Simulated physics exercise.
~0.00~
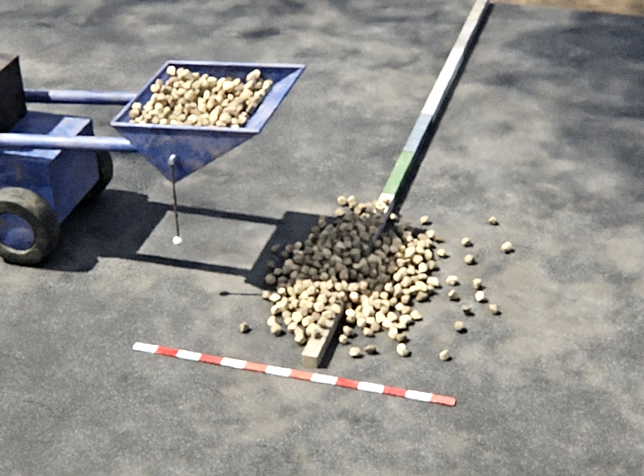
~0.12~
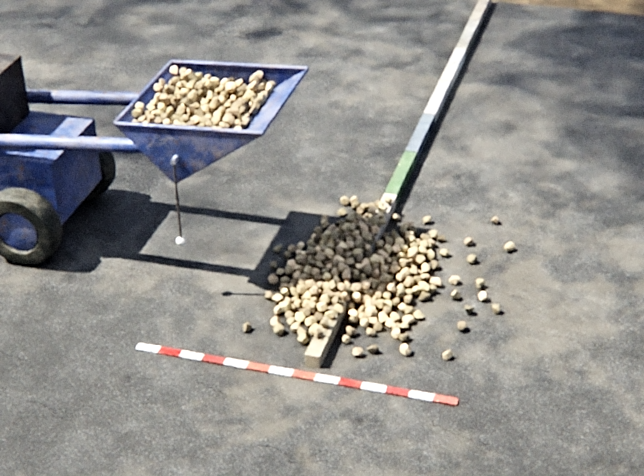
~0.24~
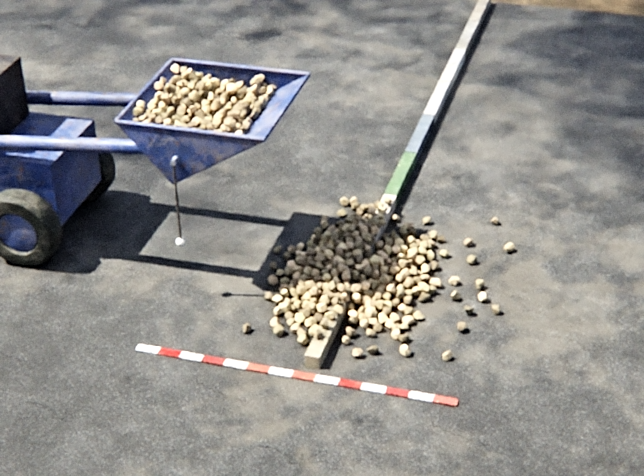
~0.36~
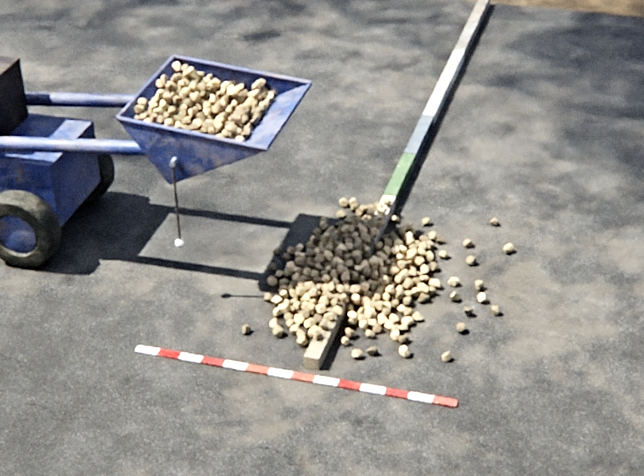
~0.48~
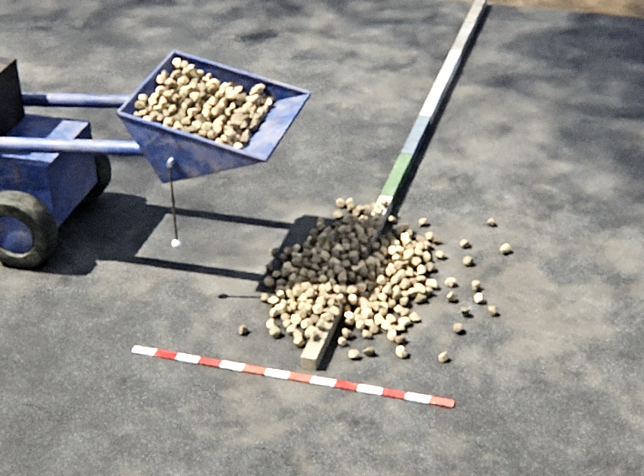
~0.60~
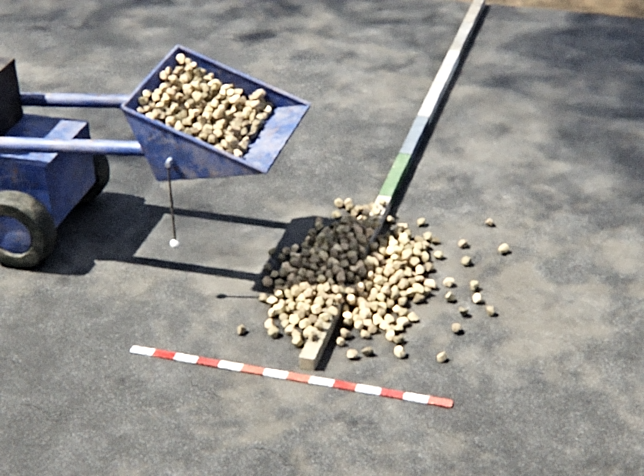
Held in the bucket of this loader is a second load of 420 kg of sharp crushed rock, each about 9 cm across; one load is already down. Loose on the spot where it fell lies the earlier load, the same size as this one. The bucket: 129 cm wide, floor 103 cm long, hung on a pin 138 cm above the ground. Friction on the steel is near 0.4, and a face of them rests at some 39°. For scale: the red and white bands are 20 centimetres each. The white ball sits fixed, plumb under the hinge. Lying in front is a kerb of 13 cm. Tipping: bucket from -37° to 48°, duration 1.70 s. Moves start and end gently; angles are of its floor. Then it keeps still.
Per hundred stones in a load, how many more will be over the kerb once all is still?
1.
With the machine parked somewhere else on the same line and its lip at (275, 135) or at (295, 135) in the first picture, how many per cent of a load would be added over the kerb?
Roughly 0 and 10 percent, in that order.
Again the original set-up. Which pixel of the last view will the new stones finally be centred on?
Roughly pixel (284, 257) in the last view.
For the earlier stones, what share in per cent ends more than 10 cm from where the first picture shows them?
I'd say roughly 0 per cent of them.
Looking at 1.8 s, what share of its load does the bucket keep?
I'd say about 30 per cent.
After 1.3 s the floor is at 34°; in per cent of one load, 100 in the bucket, 61 on this side of the kerb, 39 over the kerb; the foremost stones are at (476, 294).
After 1.8 s the floor is at 48°; in per cent of one load, 30 in the bucket, 130 on this side of the kerb, 39 over the kerb; the foremost stones are at (476, 294).
After 2.2 s the floor is at 48°; in per cent of one load, 0 in the bucket, 161 on this side of the kerb, 39 over the kerb; the foremost stones are at (476, 294).
After 5.0 s the floor is at 48°; in per cent of one load, 0 in the bucket, 160 on this side of the kerb, 40 over the kerb; the foremost stones are at (476, 294). Net gain over the kerb, 1.
